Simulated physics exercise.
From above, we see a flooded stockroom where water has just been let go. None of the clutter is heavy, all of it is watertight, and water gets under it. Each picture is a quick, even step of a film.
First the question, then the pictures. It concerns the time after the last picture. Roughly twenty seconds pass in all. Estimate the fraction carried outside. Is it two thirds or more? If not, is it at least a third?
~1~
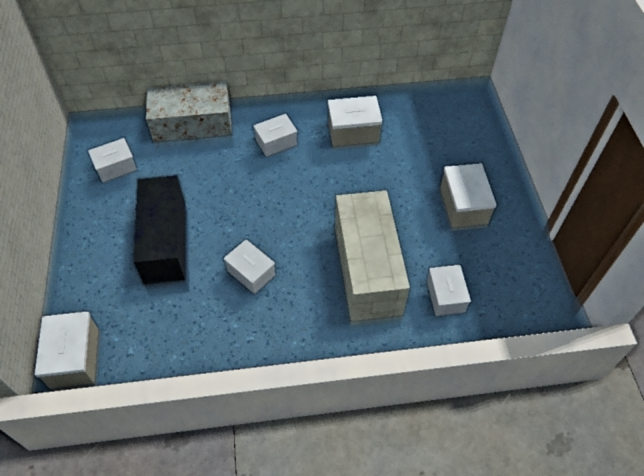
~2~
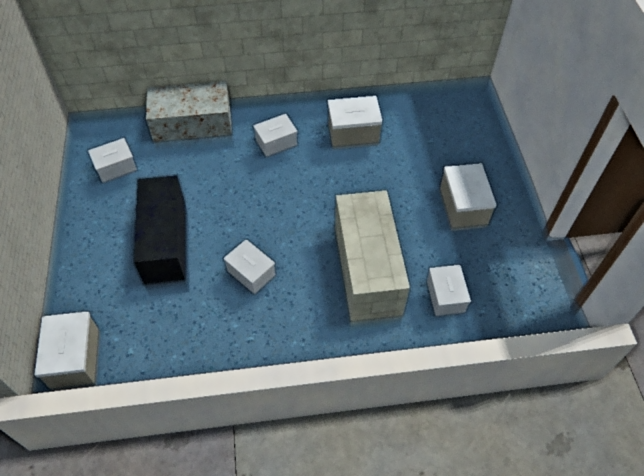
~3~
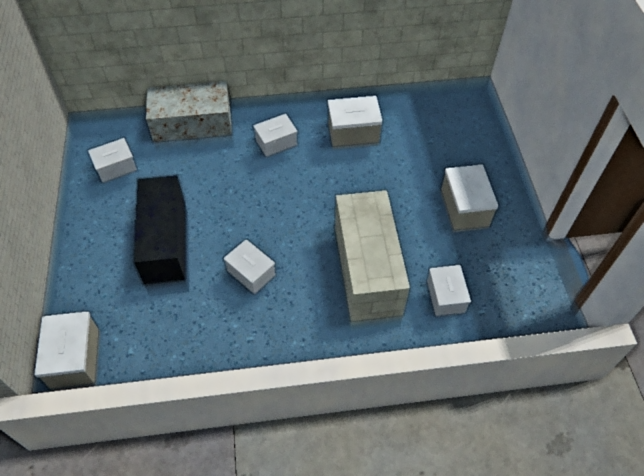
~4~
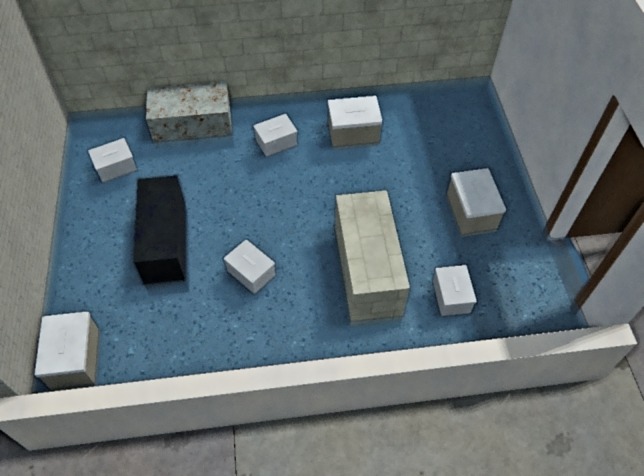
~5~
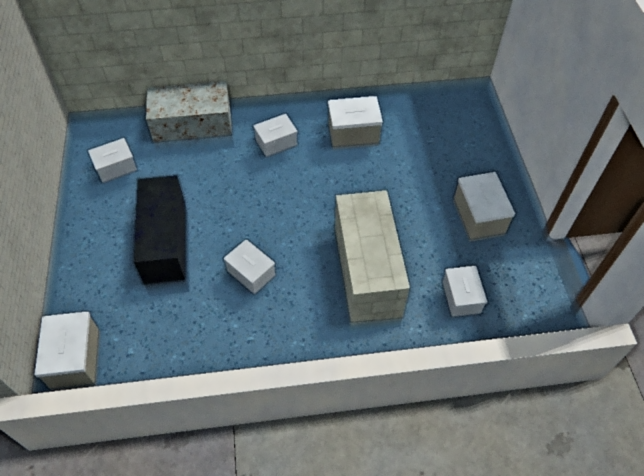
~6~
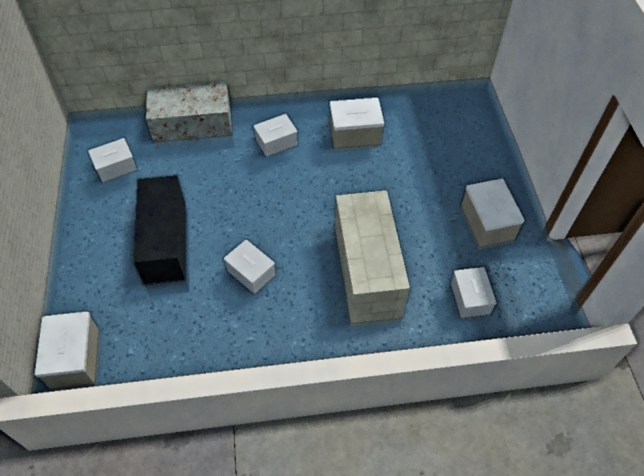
No, but at least a third.
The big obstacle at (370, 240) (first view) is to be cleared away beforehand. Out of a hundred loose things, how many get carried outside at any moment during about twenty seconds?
Share: 30 %.
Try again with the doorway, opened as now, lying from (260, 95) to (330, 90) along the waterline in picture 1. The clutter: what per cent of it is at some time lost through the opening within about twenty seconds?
40 %.
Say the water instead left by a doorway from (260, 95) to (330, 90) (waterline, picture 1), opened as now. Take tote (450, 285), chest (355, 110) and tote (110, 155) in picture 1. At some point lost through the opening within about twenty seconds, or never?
Going through them in turn: Remains behind; escaped; escaped.
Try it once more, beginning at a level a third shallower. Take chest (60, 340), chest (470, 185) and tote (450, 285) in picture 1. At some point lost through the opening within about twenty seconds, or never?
Sequence: Not removed / removed / removed.
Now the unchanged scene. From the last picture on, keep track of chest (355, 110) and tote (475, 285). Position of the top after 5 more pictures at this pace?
(384, 120) and (527, 285), roughly.
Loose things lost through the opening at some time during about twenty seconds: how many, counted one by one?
It adds up to 3.
A moment on, 1 of 7 are out; 6 afloat.
Next, 2 of 7 are out; 5 afloat.
Later, 2 of 7 are out; 5 afloat.
In the end, 3 of 7 are out; 4 afloat.
